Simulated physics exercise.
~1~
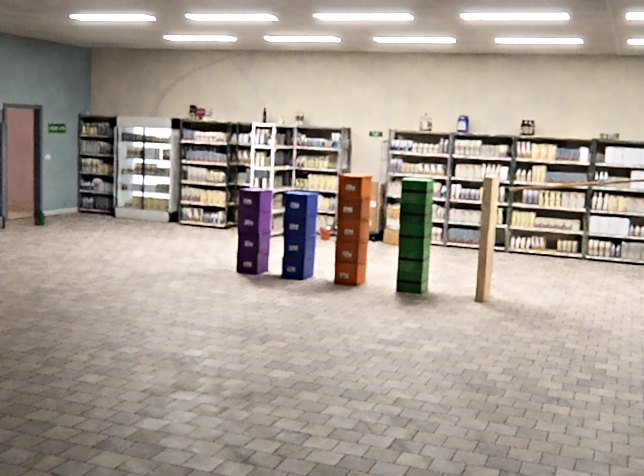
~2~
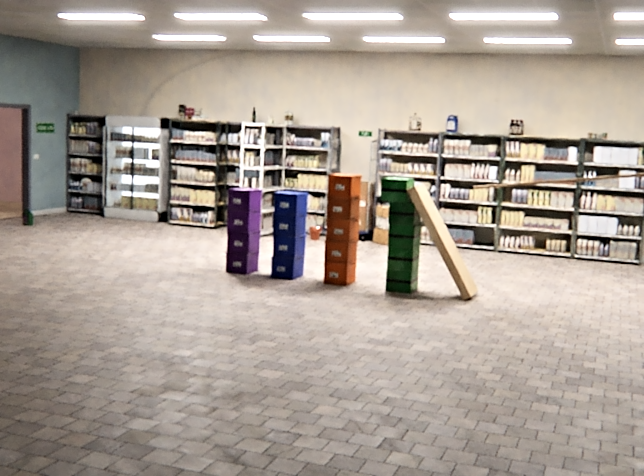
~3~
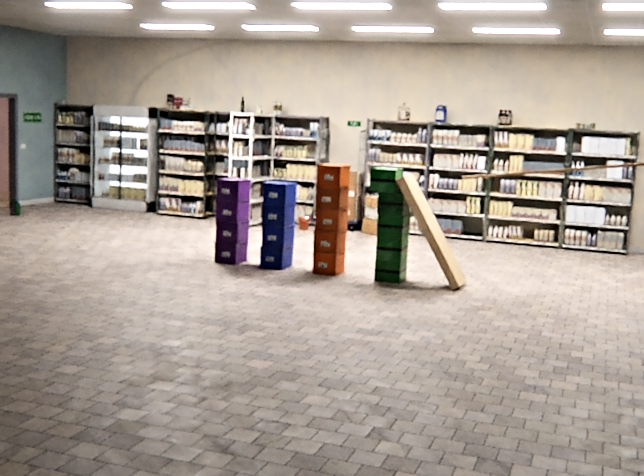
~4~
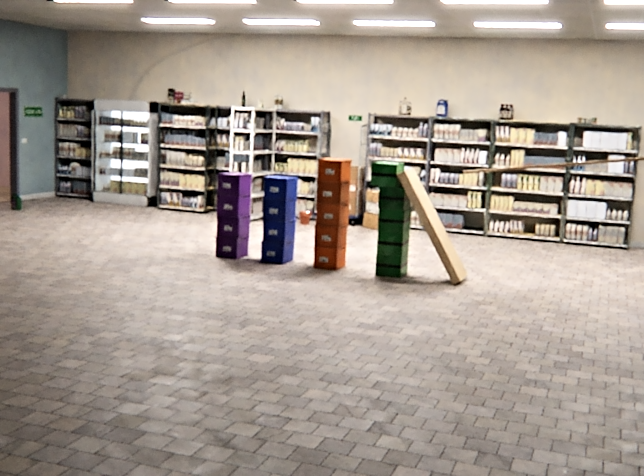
Four stacks of lidded totes, purple, blue, orange and green from left to right, stand in a row on the paved floor of a large room, seen from a slightly raised distance, with stocked shelves along the back wall. A pale board stands upright just right of the green stack, and a thin pole reaches in from the right behind it. The board tips left and comes to rest leaning against the top of the green stack, whose top tote shifts slightly left. The board stays propped there at a slant, and all four stacks remain standing.
